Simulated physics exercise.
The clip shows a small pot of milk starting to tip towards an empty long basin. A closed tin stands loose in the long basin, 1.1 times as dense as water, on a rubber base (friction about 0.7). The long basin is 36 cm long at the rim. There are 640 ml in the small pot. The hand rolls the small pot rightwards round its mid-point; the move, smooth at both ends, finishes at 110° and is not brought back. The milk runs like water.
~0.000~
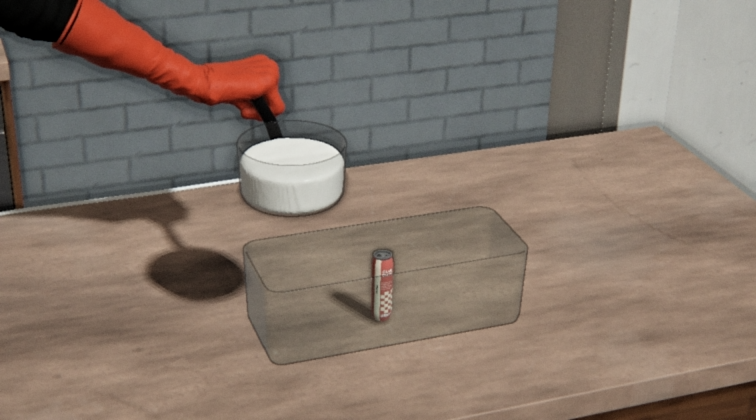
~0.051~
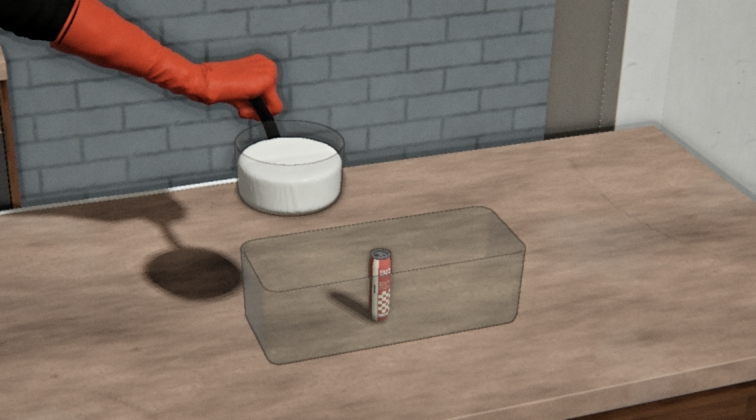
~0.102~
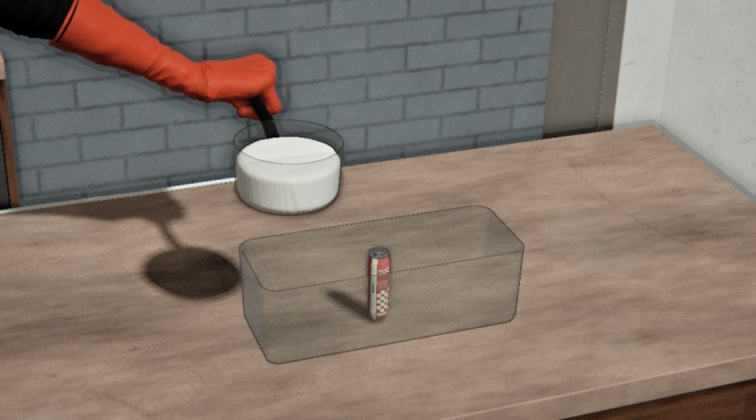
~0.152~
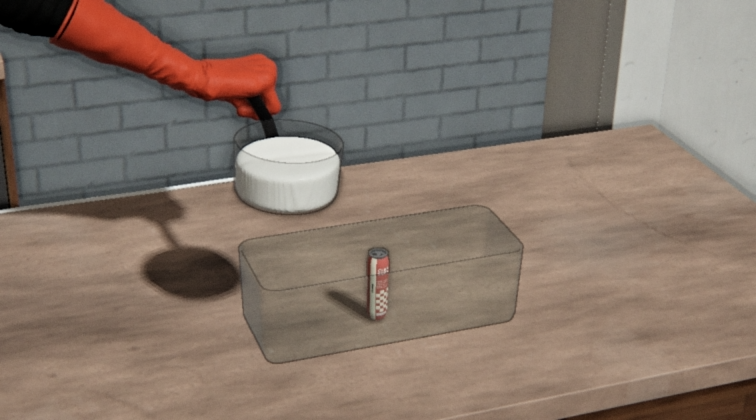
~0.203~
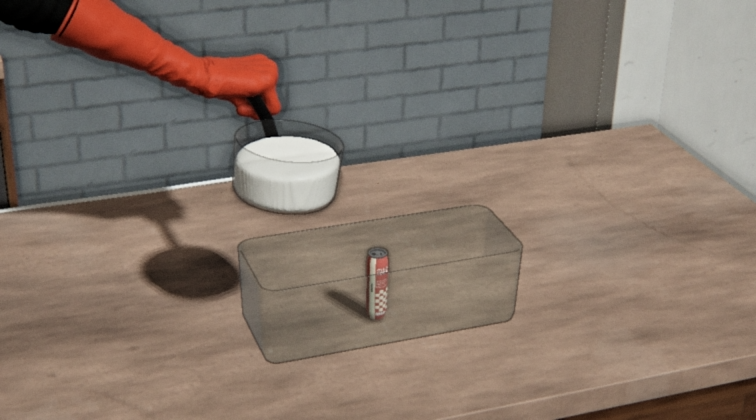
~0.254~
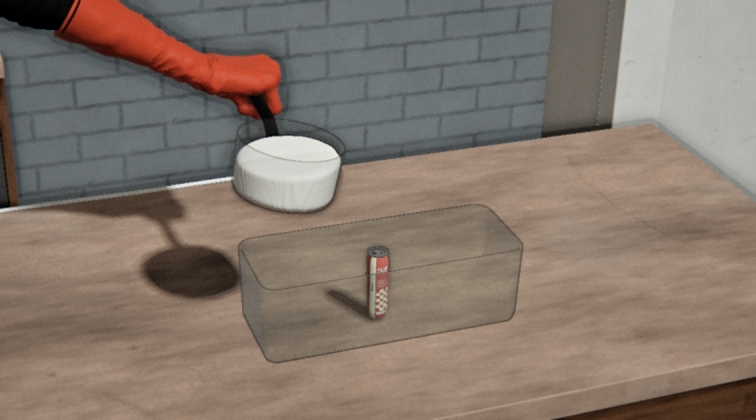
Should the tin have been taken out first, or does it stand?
It keeps standing.
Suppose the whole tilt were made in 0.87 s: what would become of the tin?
Then it falls.
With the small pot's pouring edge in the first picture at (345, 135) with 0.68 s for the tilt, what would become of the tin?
Then it goes over.
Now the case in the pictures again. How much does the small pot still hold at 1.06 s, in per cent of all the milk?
Near 10 in a hundred.
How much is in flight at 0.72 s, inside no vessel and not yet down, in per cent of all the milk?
Some 26 per cent.
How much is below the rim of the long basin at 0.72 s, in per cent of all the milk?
About 7 per cent.
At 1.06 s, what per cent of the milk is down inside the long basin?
About 78 per cent.
After 0.72 s the tilt is 64° and 66 per cent is still to pour; the tin stands where it began.
After 1.06 s the tilt is 101° and 11 per cent is still to pour; the tin stands where it began.
After 1.41 s the tilt is 110° and 0 per cent is still to pour; the tin stands where it began.
After 1.80 s the tilt is 110° and 0 per cent is still to pour; the tin stands where it began.
In the end the tin stands where it began.
